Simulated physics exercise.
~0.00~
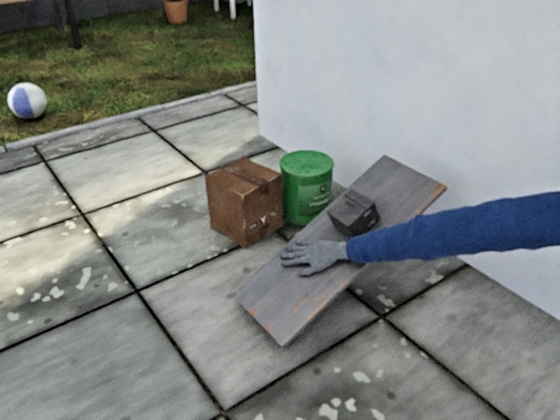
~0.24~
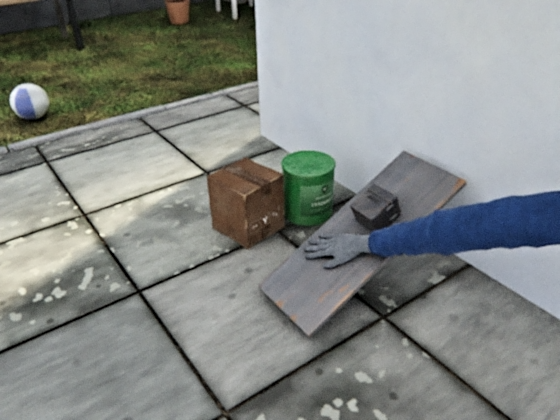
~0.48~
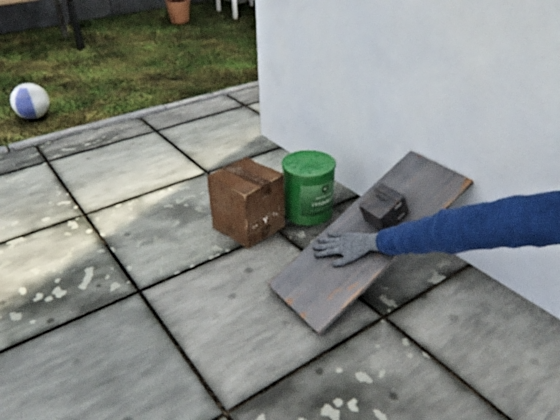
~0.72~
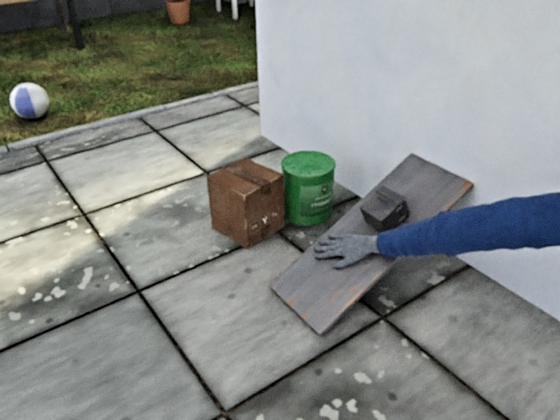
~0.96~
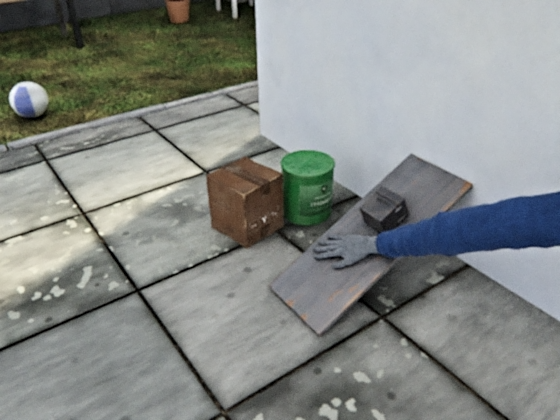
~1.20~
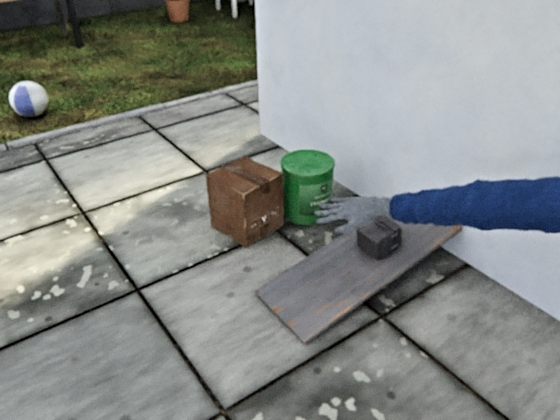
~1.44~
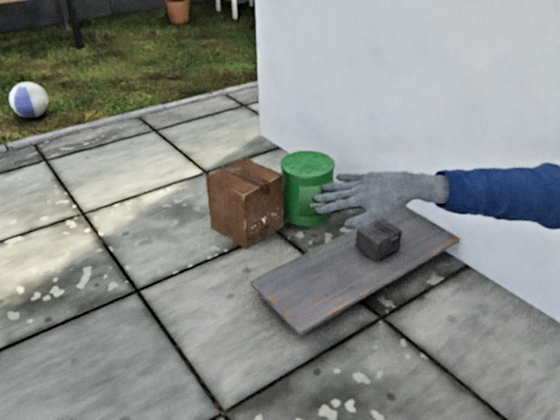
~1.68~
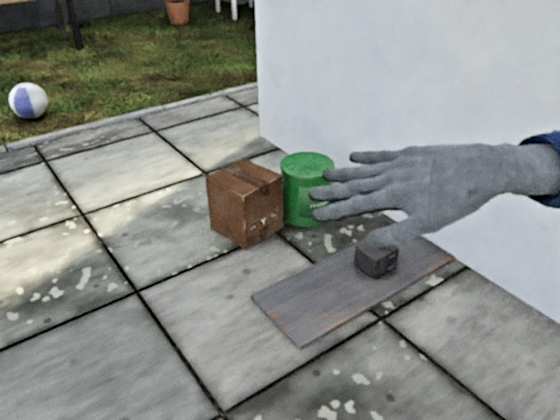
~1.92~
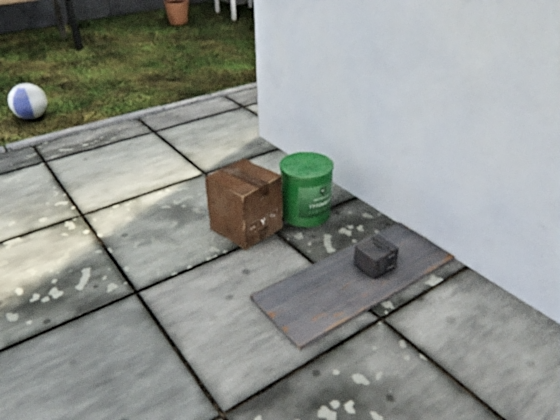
Gloved hand propping a grey board against a white wall, then letting go as it slides down flat beside a green pail.
